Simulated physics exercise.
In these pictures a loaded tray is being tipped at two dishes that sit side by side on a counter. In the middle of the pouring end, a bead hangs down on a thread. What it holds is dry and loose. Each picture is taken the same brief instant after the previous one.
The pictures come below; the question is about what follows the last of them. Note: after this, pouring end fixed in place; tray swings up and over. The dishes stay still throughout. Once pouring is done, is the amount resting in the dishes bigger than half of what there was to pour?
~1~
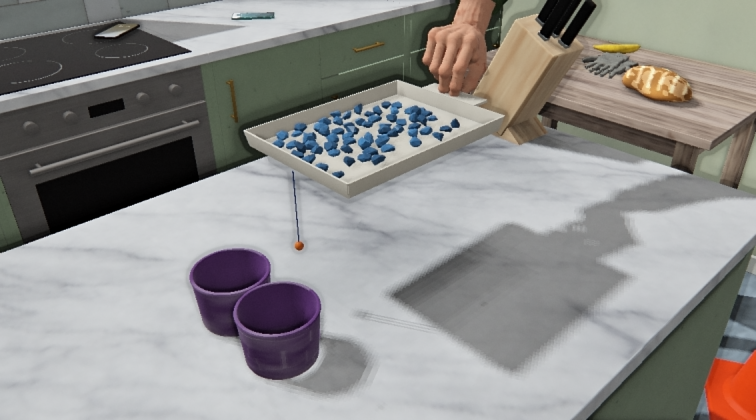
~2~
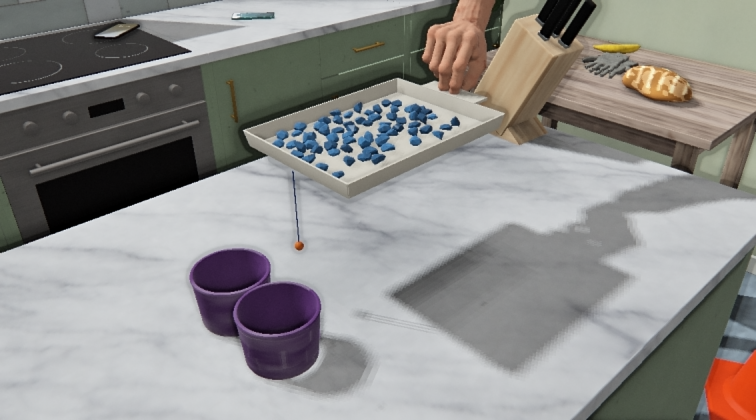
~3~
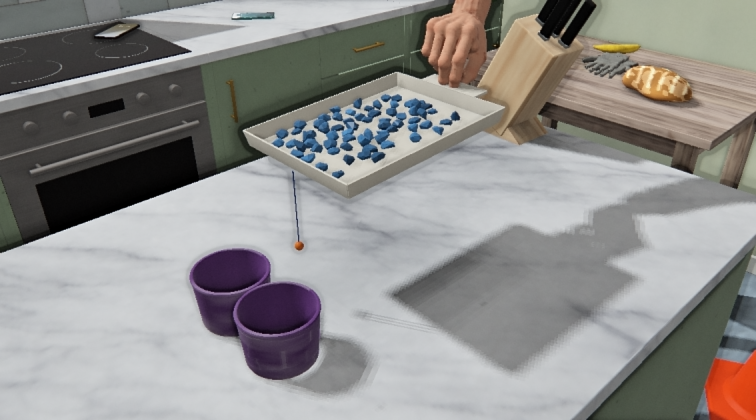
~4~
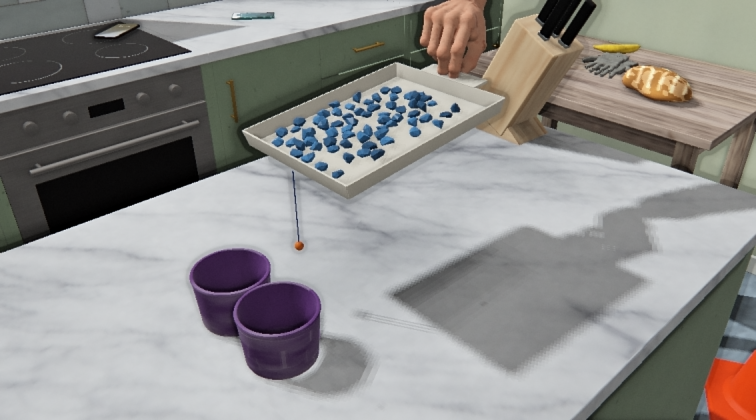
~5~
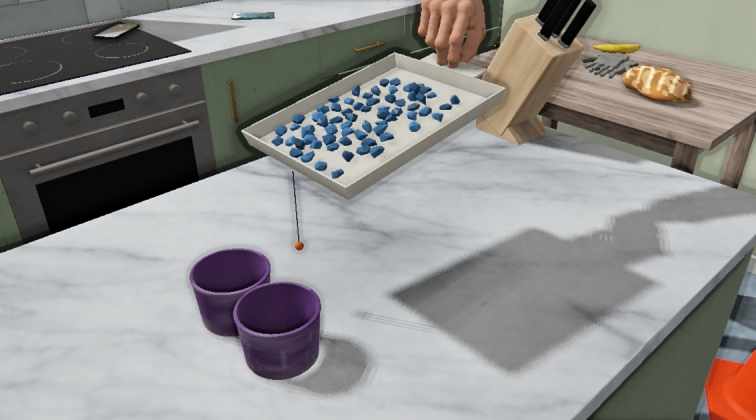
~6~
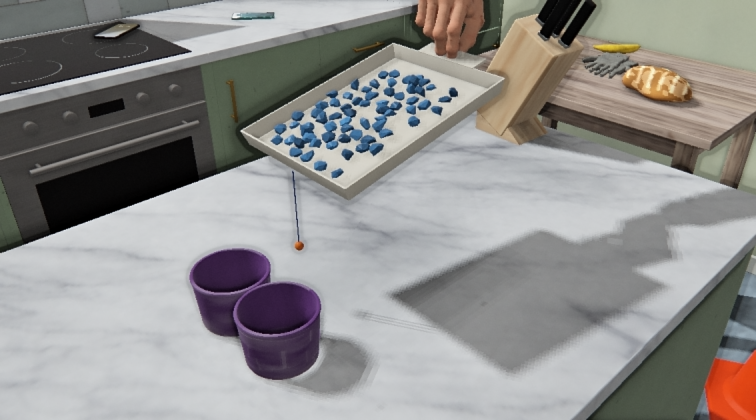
Yes, it is over half.
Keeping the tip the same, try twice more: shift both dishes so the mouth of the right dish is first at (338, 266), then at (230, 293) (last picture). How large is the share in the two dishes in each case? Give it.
First position: Some 0 %; second position: Some 20 %.
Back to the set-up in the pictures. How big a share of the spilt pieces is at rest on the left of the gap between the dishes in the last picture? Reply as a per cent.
Roughly 0 in a hundred.
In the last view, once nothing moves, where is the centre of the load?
Once nothing moves, the middle sits near (272, 335).
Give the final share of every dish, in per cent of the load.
In the left dish 40 per cent comes to rest, in the right dish 40 per cent.
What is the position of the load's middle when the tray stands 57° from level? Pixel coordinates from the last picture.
Close to (302, 149).
Just after the last frame, tray tipped steeply; almost all on the tray; about a tenth in the air.
A moment on, tray tipped right over; roughly half on the tray; about a tenth in the right dish; about a tenth in the left dish; about a tenth outside both; roughly a quarter in the air.
Further on, tray tipped past a quarter turn; roughly a third in the right dish; roughly a third in the left dish; roughly a quarter outside both.
When it is over, tray tipped past a quarter turn; roughly a third in the right dish; roughly a third in the left dish; roughly a quarter outside both.
